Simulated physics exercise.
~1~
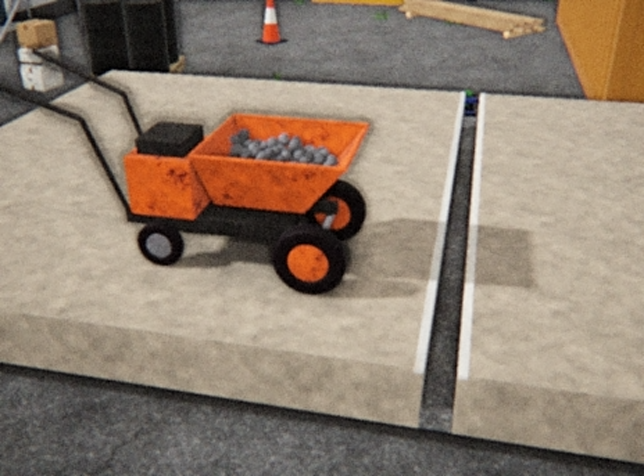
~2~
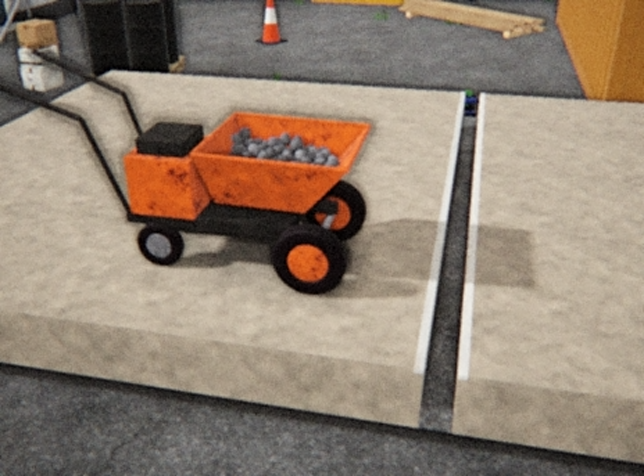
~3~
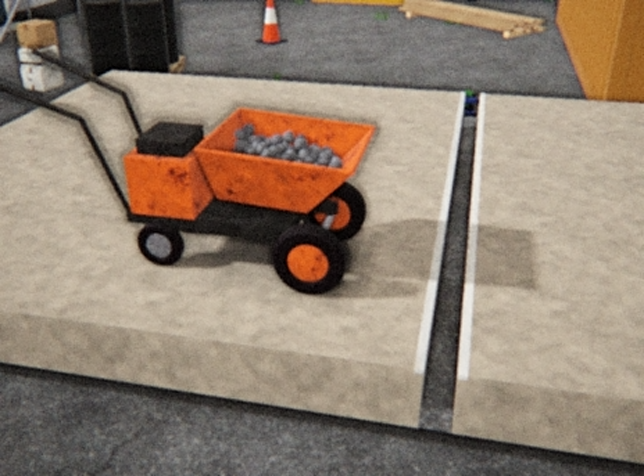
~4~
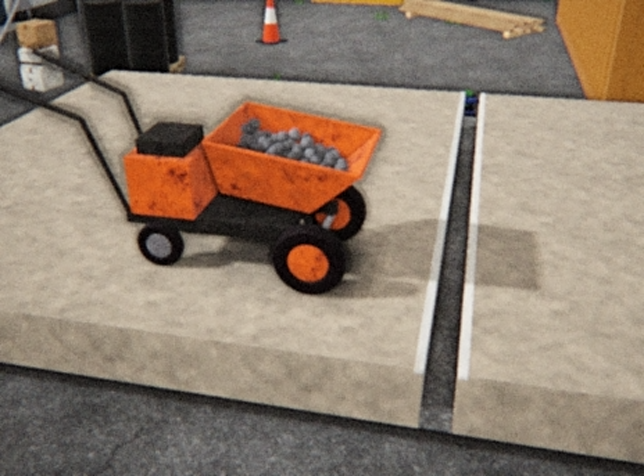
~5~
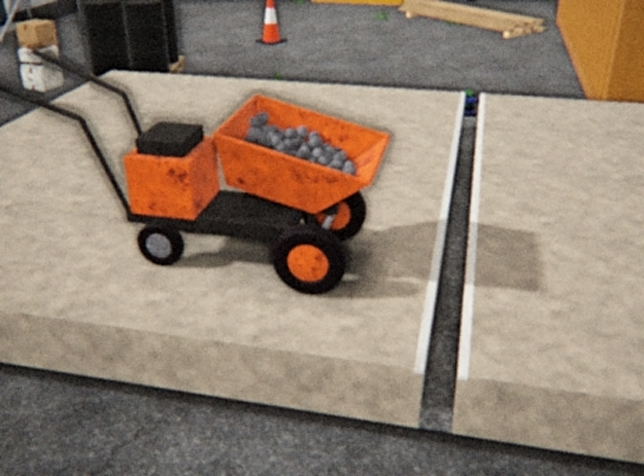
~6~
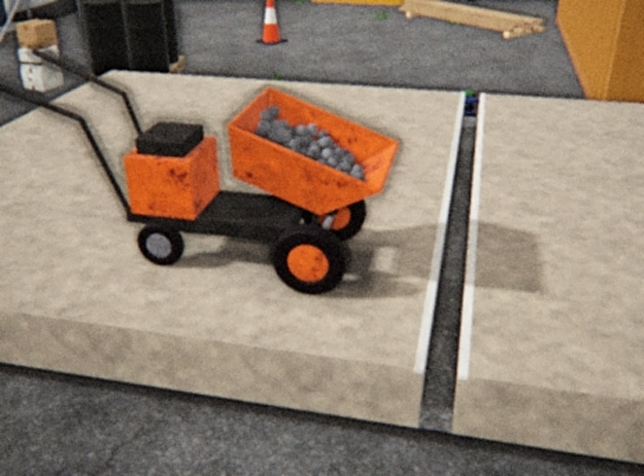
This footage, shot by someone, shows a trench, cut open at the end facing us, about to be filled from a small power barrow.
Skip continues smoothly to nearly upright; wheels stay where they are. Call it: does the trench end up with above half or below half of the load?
It ends up with above half.
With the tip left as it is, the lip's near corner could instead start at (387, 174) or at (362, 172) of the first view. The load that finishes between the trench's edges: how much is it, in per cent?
Estimates, in order: 20 % then 60 %.
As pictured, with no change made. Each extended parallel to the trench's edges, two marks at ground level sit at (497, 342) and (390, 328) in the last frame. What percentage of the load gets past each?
First 10 in a hundred, second 100 in a hundred.
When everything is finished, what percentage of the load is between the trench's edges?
Around 75 per cent.
Soon, skip tipped steeply; all in the skip.
A while on, skip tipped steeply; most in the skip; a stray few short of the trench; a small part in or heaped over the trench; a stray few beyond it; a stray few falling.
Towards the end, skip tipped right over; a small part in the skip; a small part short of the trench; about two thirds in or heaped over the trench; a small part beyond it.
Finally, skip tipped right over; a small part short of the trench; most in or heaped over the trench; a small part beyond it.
